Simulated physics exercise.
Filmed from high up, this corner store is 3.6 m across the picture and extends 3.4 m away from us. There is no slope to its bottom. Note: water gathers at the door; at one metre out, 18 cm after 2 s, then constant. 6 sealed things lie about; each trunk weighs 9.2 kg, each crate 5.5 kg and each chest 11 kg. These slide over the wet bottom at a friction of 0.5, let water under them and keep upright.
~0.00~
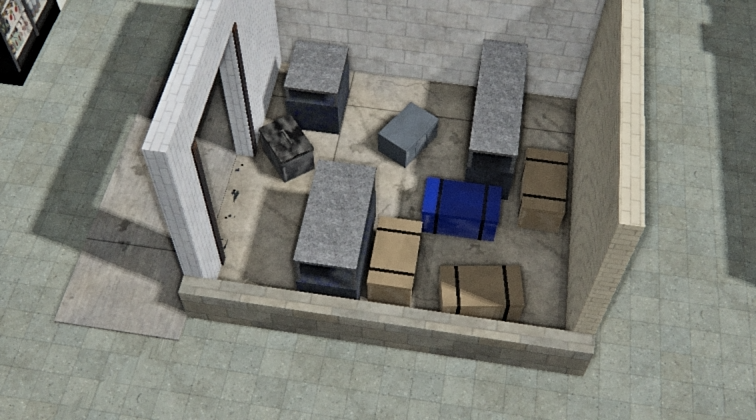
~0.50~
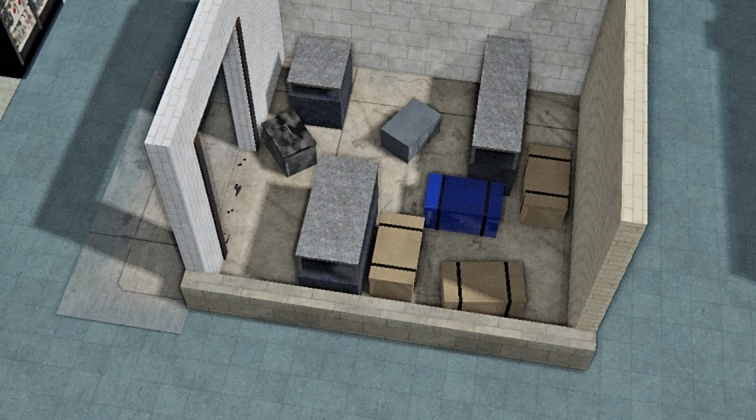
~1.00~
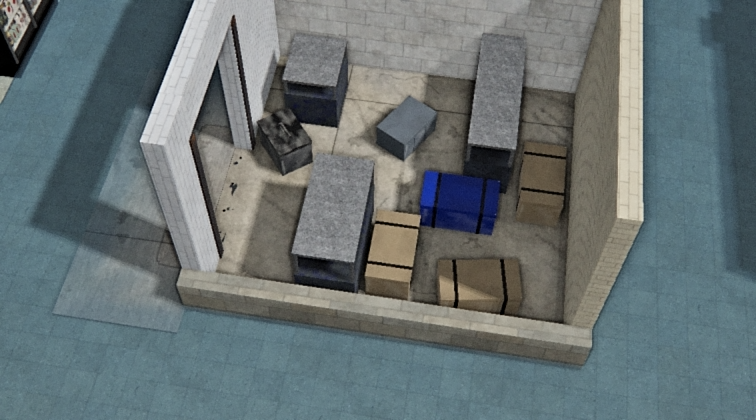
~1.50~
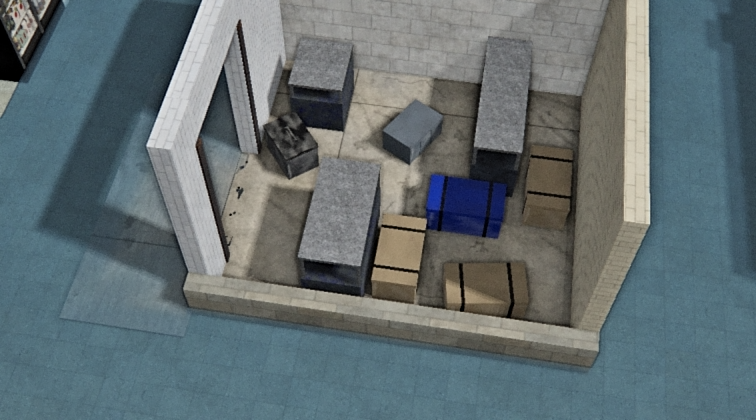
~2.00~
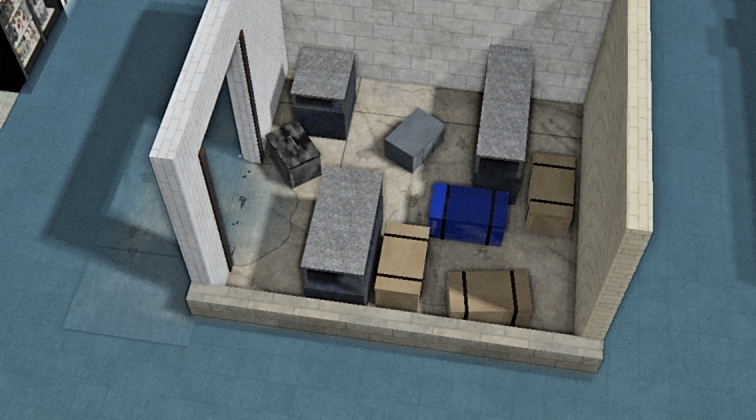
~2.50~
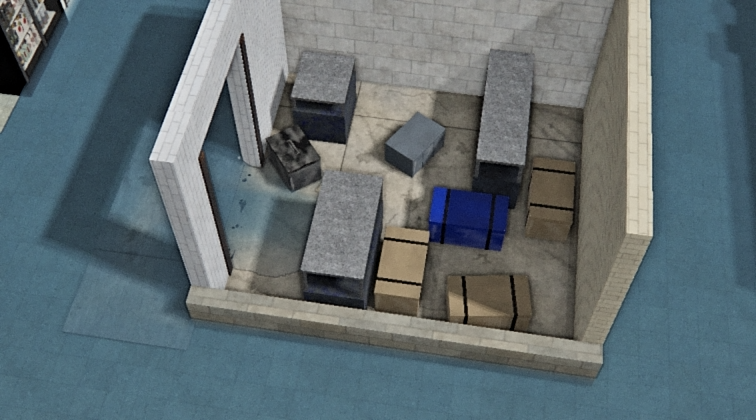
At the start, a small walled store seen from above holds grey blocks, tan boxes and a blue trunk on a dry floor, with grey paving outside. Bluish water then covers the paving and creeps through the doorway on the left, spreading just inside while the objects stay put.
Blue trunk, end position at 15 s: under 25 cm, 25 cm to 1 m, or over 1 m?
Displacement: Moderate.
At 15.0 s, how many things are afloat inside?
The number is 6.
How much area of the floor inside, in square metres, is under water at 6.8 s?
Near 9.5 m2 in all.
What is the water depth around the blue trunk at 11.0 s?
Around 9 cm.
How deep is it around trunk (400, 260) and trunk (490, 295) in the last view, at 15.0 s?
Depth approx. 13 cm / 14 cm.
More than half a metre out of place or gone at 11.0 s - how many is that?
The answer is 4.
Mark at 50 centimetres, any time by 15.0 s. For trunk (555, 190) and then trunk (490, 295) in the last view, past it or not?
Result, in order: Bigger / not bigger.
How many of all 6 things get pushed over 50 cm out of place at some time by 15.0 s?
5.
After 3.5 s the blue trunk is near (469, 209), 0.0 m from its start, aground; 0 afloat.
After 6.8 s the blue trunk is near (507, 266), 0.8 m from its start, afloat; 5 afloat.
After 11.0 s the blue trunk is near (463, 260), 0.7 m from its start, afloat; 6 afloat.
After 15.0 s the blue trunk is near (461, 256), 0.7 m from its start, afloat; 6 afloat.
